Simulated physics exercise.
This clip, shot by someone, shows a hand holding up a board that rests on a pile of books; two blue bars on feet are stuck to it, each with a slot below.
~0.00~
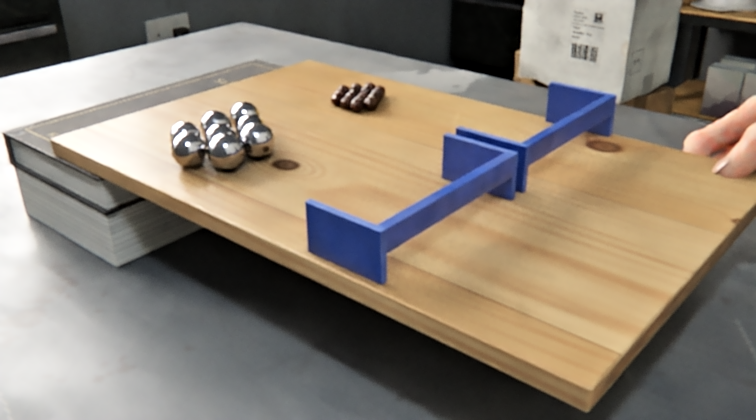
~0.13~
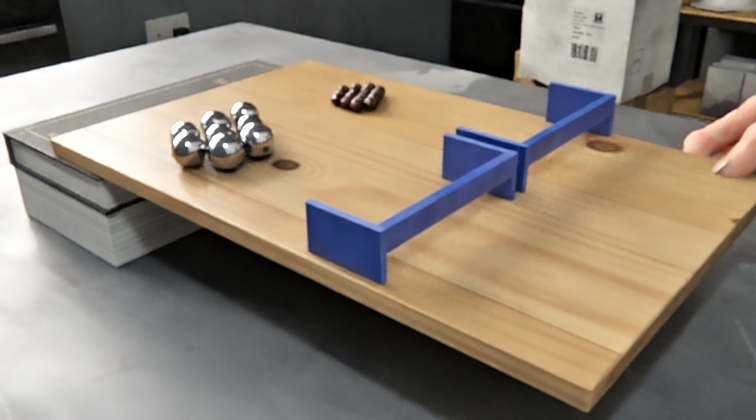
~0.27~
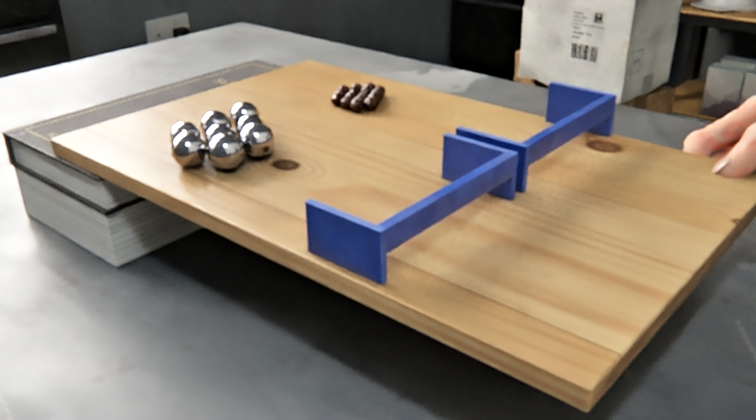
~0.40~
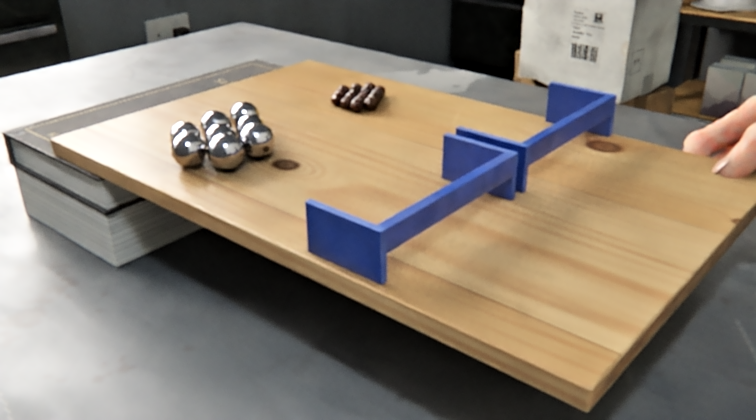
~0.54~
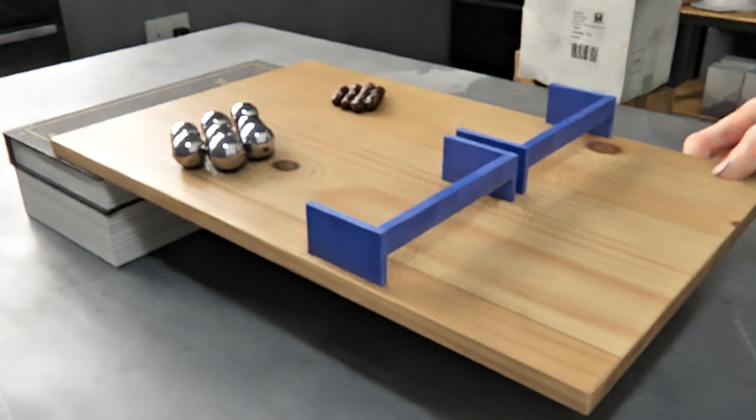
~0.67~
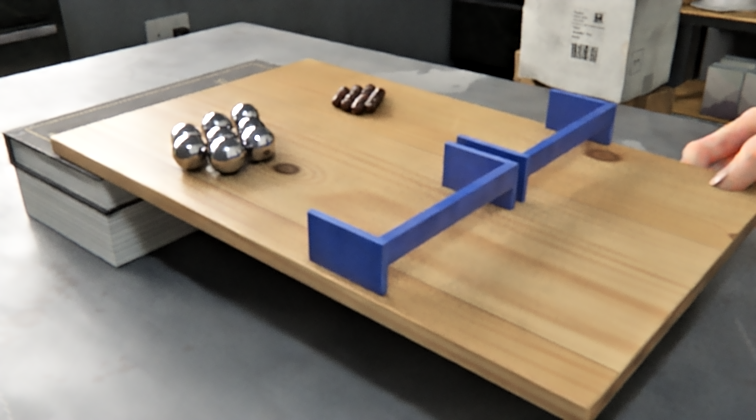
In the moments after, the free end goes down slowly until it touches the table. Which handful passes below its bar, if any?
What happens is the nearer handful stays stuck and the Farther handful clears the opening.
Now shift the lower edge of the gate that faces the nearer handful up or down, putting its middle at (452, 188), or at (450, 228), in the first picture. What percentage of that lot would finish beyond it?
Roughly 100 % and 0 %.
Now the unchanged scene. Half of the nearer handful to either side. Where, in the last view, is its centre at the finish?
Looks like it settles around (416, 278).
Around 1.07 s, board sloping at 9°; nearer handful on its way down; farther handful on its way down.
Around 1.43 s, board resting at 12°; nearer handful has reached its gate; farther handful about a quarter past its gate.
Around 1.73 s, board resting at 12°; nearer handful has reached its gate; farther handful all past its gate.
Finally (2.9 s), board resting at 12°; nearer handful gathered behind its gate; farther handful all past its gate.
